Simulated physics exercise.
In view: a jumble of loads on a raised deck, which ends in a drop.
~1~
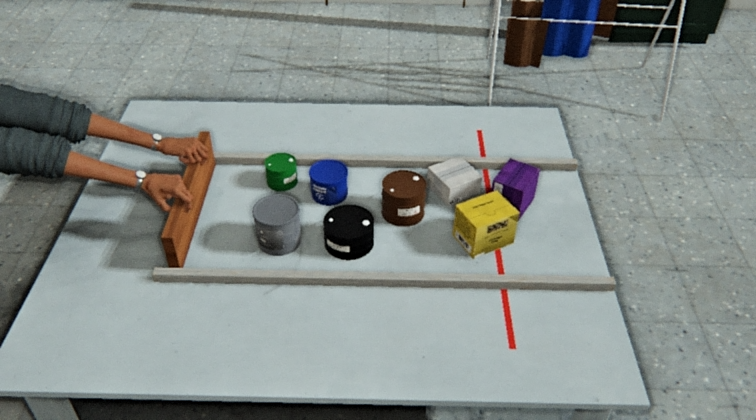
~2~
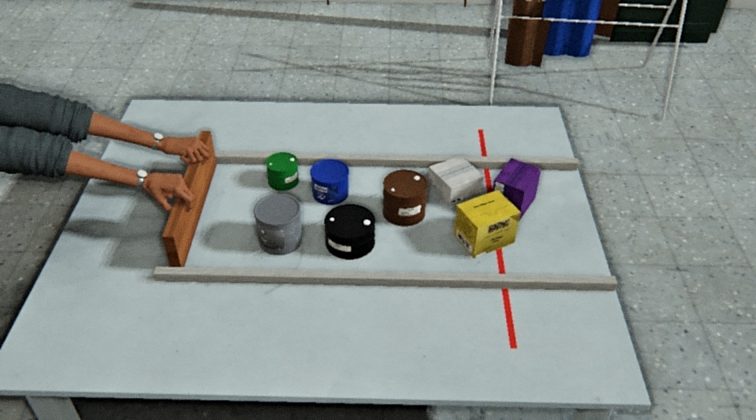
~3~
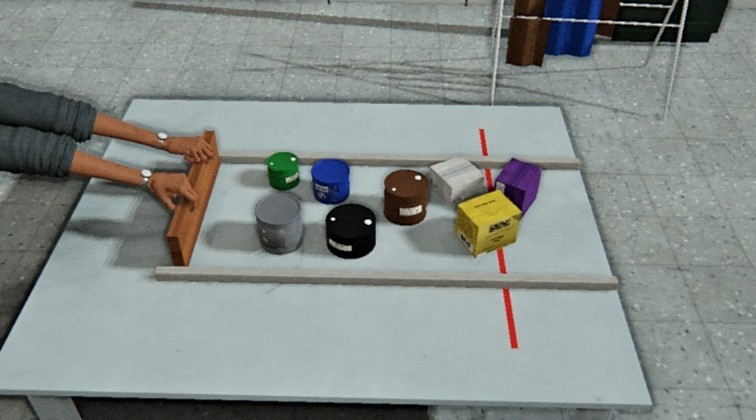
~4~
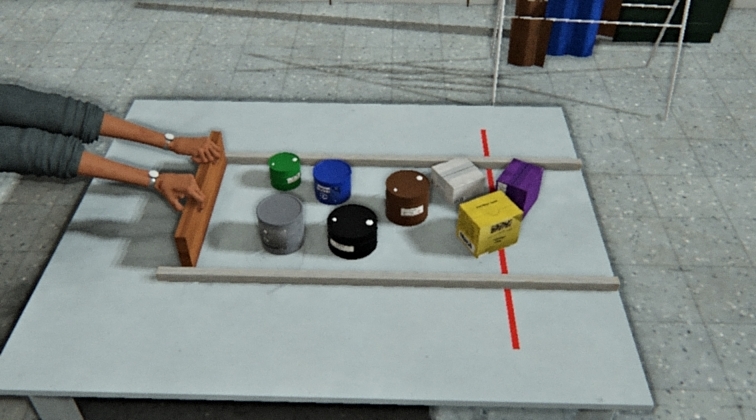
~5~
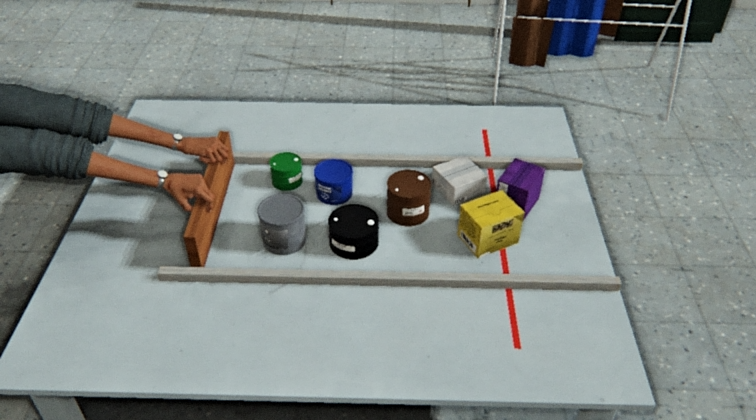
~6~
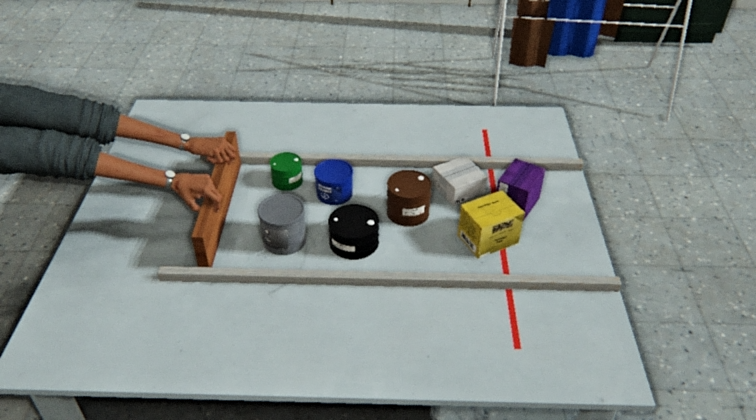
On a pale tabletop between two rails, a pair of hands slid a wooden plank a short way right toward some canisters and boxes, which stayed almost still around the red tape.
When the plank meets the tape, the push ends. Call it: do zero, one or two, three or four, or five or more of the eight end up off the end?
Zero end up off it.
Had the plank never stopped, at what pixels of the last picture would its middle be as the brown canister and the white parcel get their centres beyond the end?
Its middle is around (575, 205) and around (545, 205).
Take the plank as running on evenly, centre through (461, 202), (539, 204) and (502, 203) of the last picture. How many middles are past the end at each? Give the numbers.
Taking the places in turn, the counts are 0, 3 and 0.
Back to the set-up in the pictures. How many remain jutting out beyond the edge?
Looks like 1 of them.
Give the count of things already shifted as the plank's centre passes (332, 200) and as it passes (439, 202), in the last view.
4, then 8.
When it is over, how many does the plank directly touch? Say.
Count: 4.
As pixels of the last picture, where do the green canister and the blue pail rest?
Final spots - green canister (508, 170), blue pail (516, 191).
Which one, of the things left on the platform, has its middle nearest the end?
The purple parcel is the one.
Soon after, none off yet; purple parcel at rest near (519, 190); yellow box at rest near (490, 224); white parcel at rest near (459, 180).
After that, none off yet; purple parcel at rest near (520, 189); yellow box displaced a little near (518, 224); white parcel at rest near (459, 180).
In the end, the number that fall off is zero.
